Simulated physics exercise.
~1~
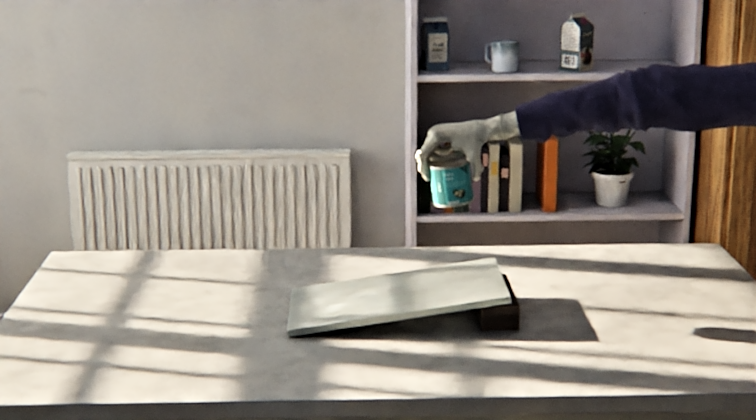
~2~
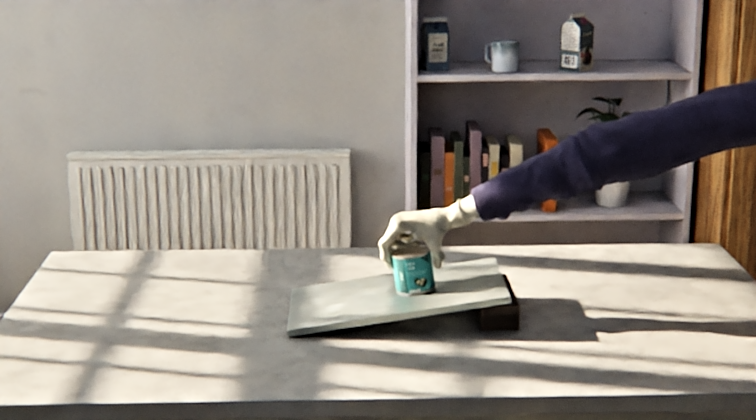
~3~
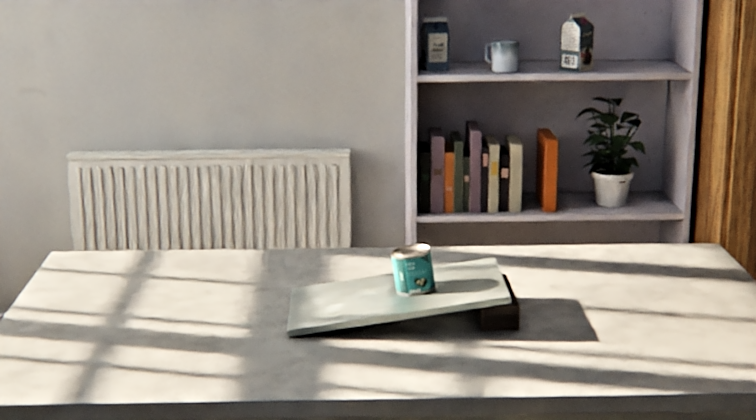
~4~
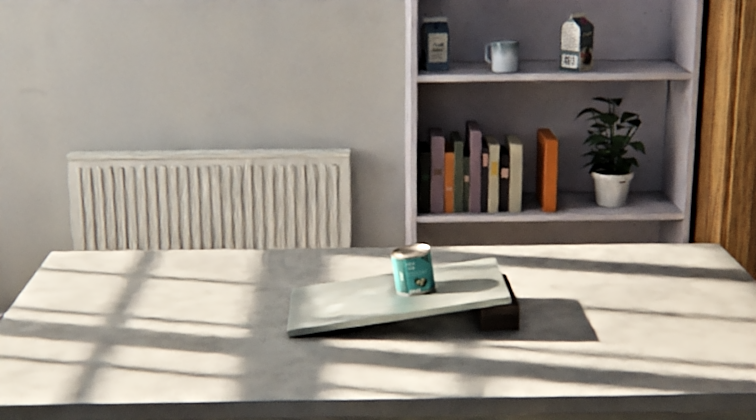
A hand lowers a turquoise tin onto a sloping board and withdraws, and the tin stays put.
